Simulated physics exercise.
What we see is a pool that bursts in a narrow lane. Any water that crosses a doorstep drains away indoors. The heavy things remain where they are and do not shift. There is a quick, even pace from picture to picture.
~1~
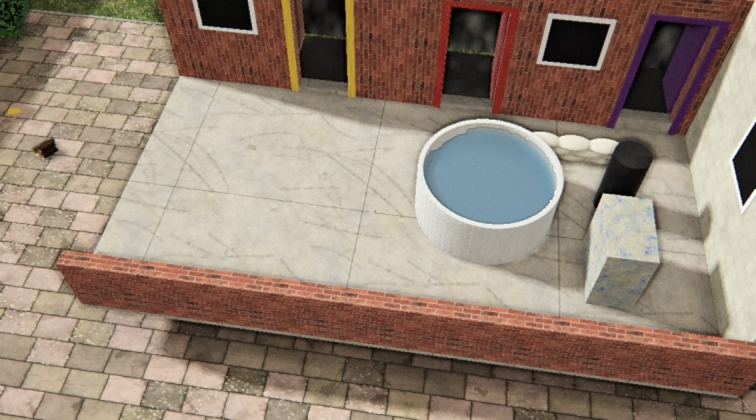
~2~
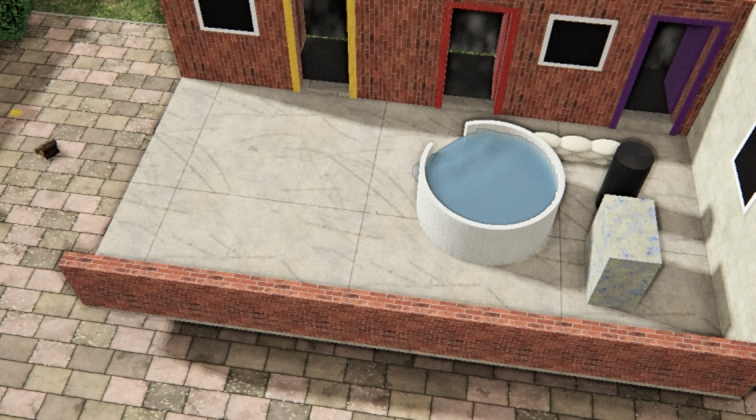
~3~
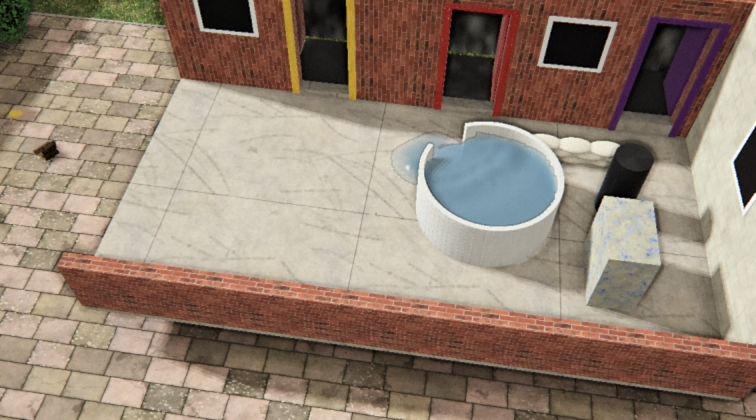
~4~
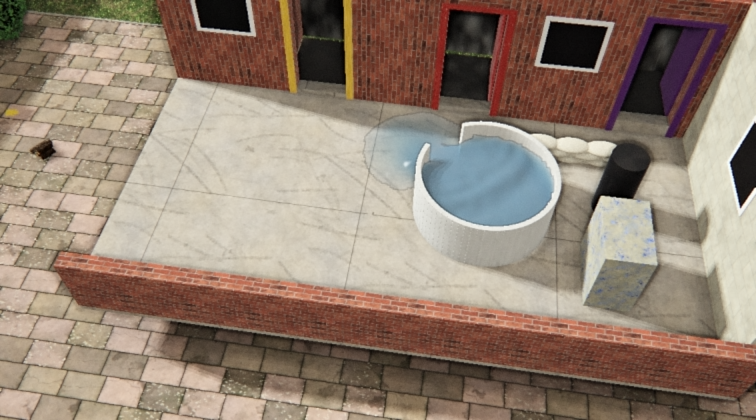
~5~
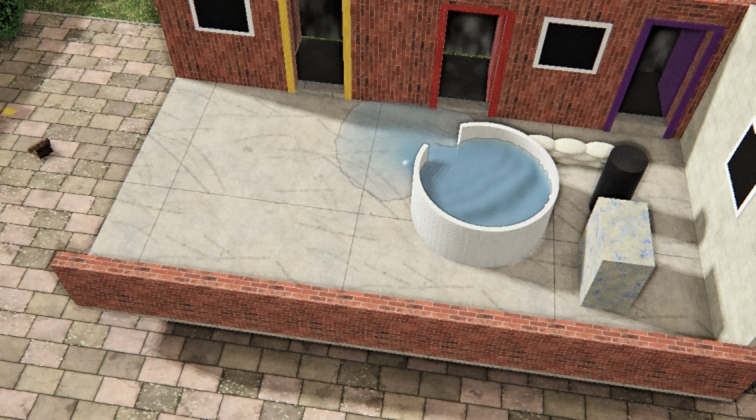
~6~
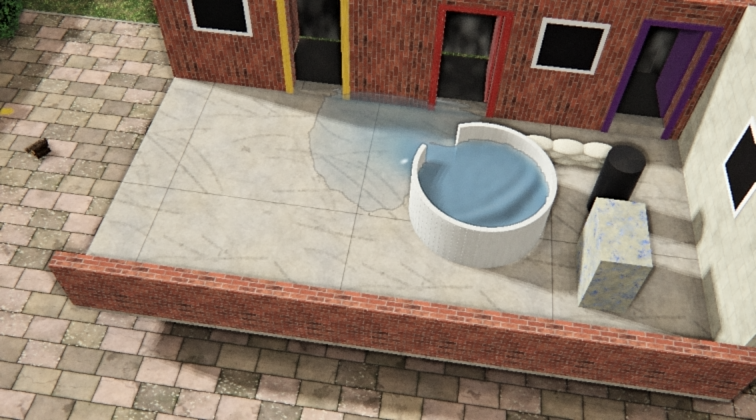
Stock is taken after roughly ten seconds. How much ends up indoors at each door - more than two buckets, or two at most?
Indoors: Yellow door, more than two; red door, more than two; purple door, two at most.
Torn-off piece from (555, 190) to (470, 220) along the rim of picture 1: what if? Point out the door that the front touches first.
It's the one in purple that is reached before the others.
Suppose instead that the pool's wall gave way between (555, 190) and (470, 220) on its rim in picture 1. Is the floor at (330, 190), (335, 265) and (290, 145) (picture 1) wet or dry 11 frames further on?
Point by point: Unwetted; soaked; unwetted.
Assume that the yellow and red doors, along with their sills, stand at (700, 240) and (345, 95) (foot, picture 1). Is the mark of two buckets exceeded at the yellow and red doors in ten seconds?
I'd say the yellow door keeps within limits and the red door breaks the limit.
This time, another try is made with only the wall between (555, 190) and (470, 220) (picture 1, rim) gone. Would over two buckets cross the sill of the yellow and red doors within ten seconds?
Briefly, yellow remains short and red remains short.
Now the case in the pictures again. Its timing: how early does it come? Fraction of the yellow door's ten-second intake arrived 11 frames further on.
It should be near 55 percent of the ten-second total.
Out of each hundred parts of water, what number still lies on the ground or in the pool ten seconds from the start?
Near 44 in a hundred.
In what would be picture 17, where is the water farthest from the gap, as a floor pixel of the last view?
The farthest wet spot is near (188, 80).
A moment on, water covers 25 % of the floor; the yellow door under two buckets in, the red door over two buckets in, the purple door not reached.
Next, water covers 35 % of the floor; the yellow door over two buckets in, the red door over two buckets in, the purple door not reached.
Then, water covers 35 % of the floor; the yellow door over two buckets in, the red door far over two buckets in, the purple door wet at the sill, nothing in.
Later, water covers 50 % of the floor; the yellow door over two buckets in, the red door far over two buckets in, the purple door wet at the sill, nothing in.
In the end, water covers 65 % of the floor; the yellow door over two buckets in, the red door far over two buckets in, the purple door wet at the sill, nothing in.
